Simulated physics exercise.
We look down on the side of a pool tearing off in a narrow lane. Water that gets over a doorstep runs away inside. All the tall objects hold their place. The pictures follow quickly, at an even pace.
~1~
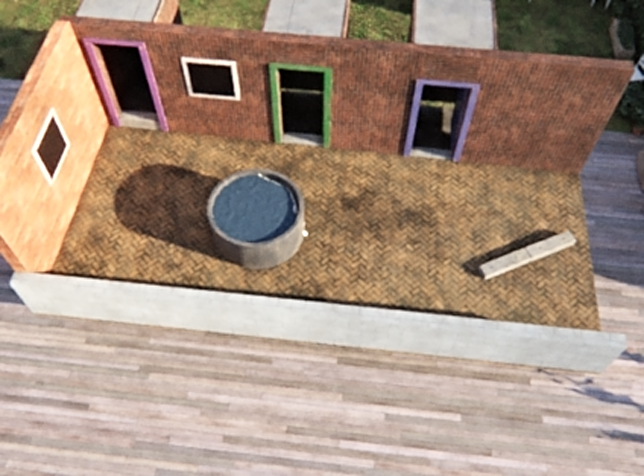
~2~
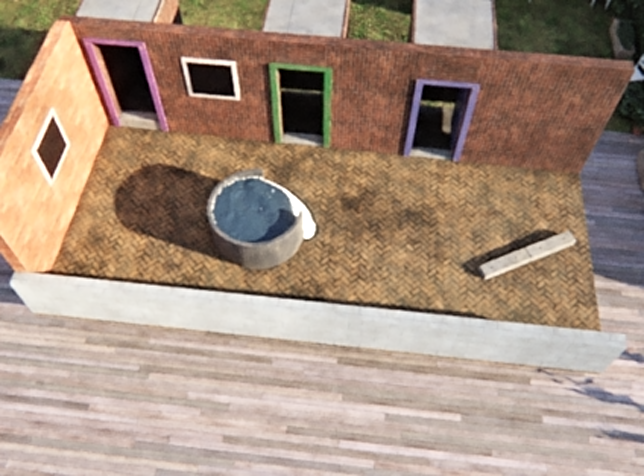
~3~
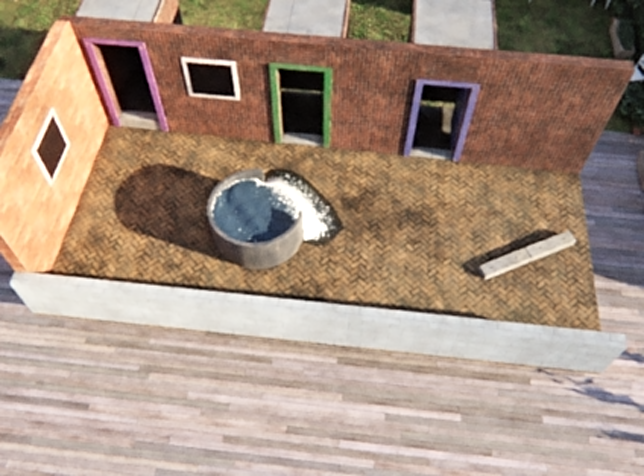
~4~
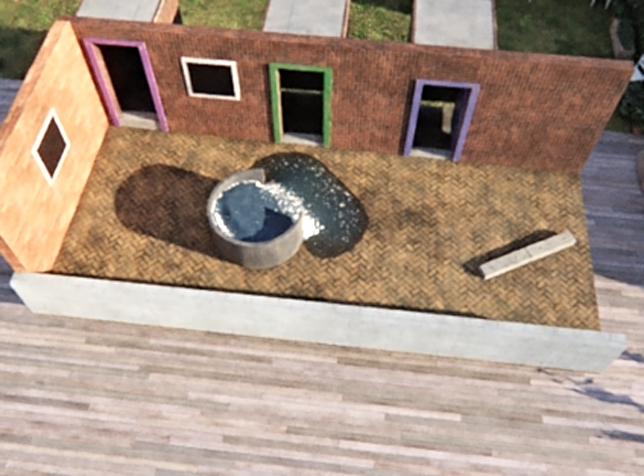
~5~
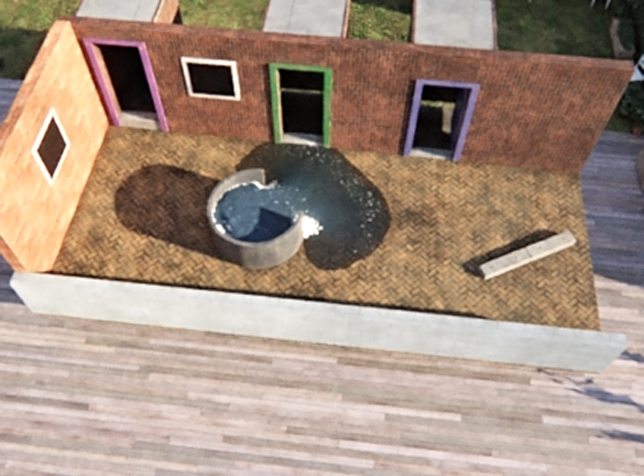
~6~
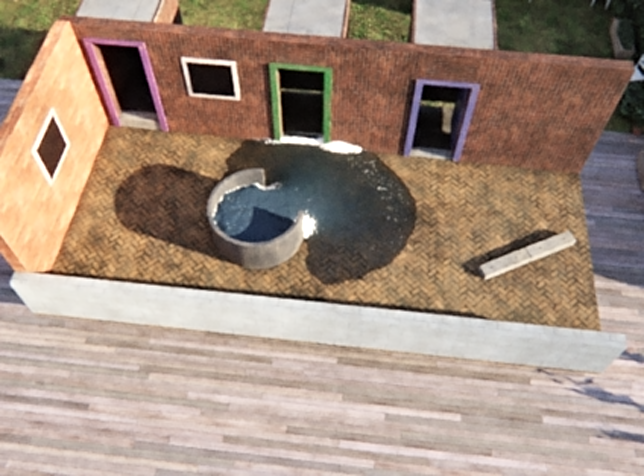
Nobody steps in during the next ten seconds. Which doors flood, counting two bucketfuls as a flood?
In the end: The green door takes more than that; the blue door takes more than that; the purple door stays under that.
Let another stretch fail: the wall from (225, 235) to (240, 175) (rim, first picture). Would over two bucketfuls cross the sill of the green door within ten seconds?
Then: The green door is under.
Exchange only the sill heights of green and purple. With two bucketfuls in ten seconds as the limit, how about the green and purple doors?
One by one: Green lets less in, purple keeps below it.
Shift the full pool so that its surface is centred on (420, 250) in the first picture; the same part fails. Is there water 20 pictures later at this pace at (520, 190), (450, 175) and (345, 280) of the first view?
As listed: Wet, under water, free of water.
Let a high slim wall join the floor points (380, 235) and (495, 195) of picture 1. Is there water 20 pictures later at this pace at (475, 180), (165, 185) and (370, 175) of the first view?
In turn: Wet, no water, awash.
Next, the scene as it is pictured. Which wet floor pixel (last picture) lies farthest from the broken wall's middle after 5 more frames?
Roughly at (492, 167).
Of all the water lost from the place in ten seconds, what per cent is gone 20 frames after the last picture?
Roughly 45 per cent.
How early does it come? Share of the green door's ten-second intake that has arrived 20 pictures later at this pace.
Near 100 in a hundred.
A moment on, water covers 30 % of the floor; the green door over two buckets in, the blue door under two buckets in, the purple door not reached.
Next, water covers 40 % of the floor; the green door far over two buckets in, the blue door over two buckets in, the purple door not reached.
Then, water covers 35 % of the floor; the green door far over two buckets in, the blue door over two buckets in, the purple door wet at the sill, nothing in.
Later, water covers 40 % of the floor; the green door far over two buckets in, the blue door over two buckets in, the purple door wet at the sill, nothing in.
In the end, water covers 35 % of the floor; the green door far over two buckets in, the blue door over two buckets in, the purple door wet at the sill, nothing in.
